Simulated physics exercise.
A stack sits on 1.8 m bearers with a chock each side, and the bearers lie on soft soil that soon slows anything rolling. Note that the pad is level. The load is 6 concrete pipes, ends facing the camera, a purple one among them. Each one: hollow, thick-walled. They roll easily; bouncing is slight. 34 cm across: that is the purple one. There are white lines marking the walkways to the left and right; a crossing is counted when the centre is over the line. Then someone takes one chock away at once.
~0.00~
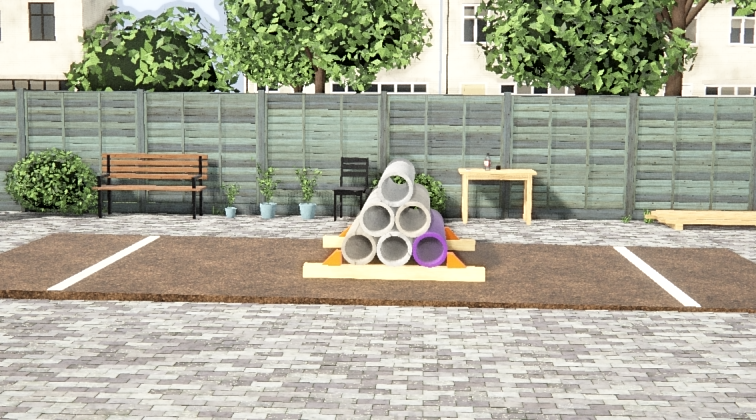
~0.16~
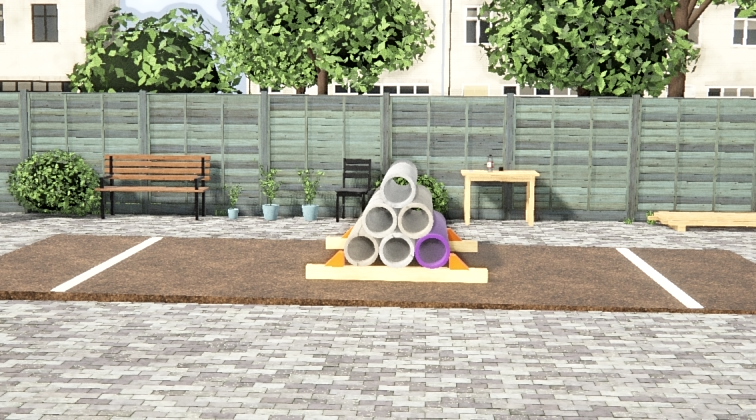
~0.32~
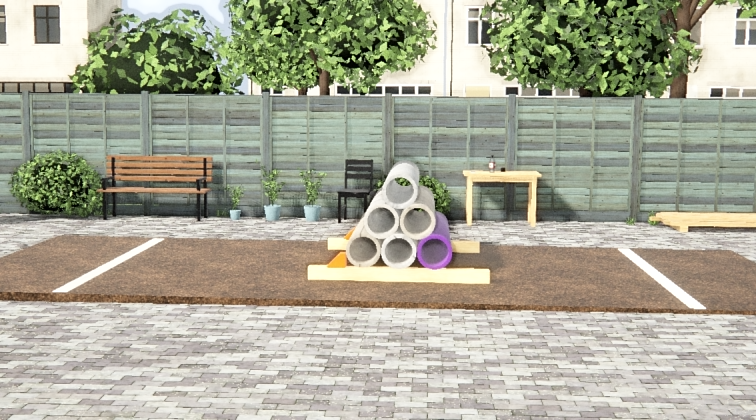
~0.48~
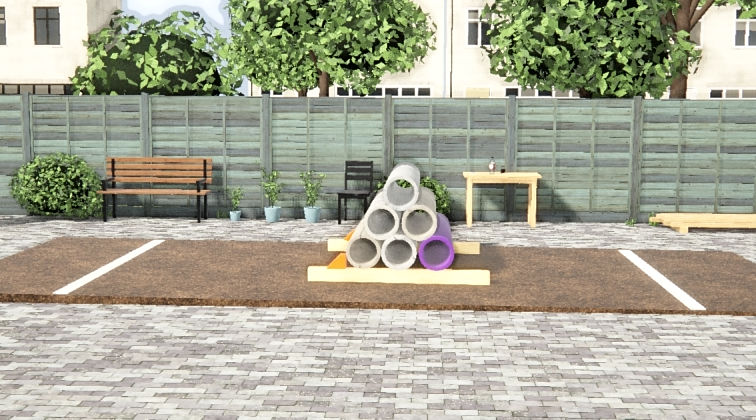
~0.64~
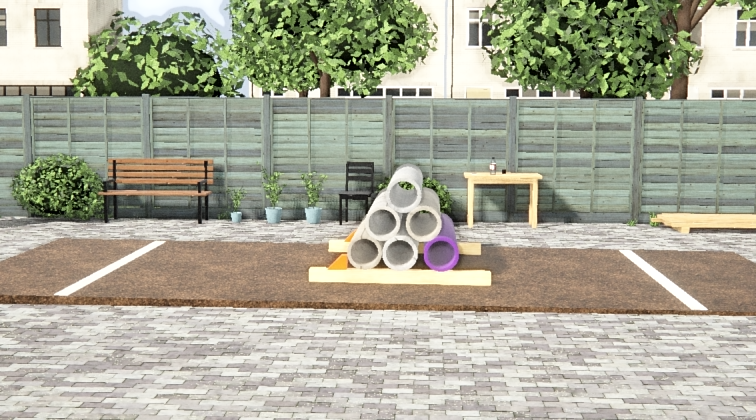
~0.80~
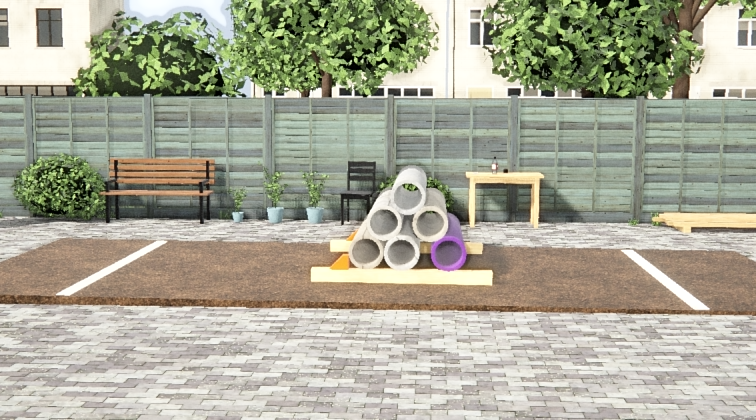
The purple pipe at the bottom right of a stacked pyramid of concrete pipes stayed put until the orange chock beside it disappeared, then it rolled slightly right as the pipes above shifted and sank a little.
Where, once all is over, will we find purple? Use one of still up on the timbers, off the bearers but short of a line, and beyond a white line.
In the end it is off the bearers but short of a line.
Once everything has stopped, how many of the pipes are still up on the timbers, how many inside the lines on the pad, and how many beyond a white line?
Final counts, in the order asked: 5, 1, 0.
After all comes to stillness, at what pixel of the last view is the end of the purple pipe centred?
Around (629, 271).
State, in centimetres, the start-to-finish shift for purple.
The purple one comes to 180.
By 1.1 s, purple is on the bearers, 25 cm from the bearers' right end, rolling right; 0 of 6 have crossed.
By 1.5 s, purple is off the bearers, 165 cm short of the right line, rolling right; 0 of 6 have crossed.
Finally (3.8 s), purple is off the bearers, 45 cm short of the right line; 0 of 6 have crossed.
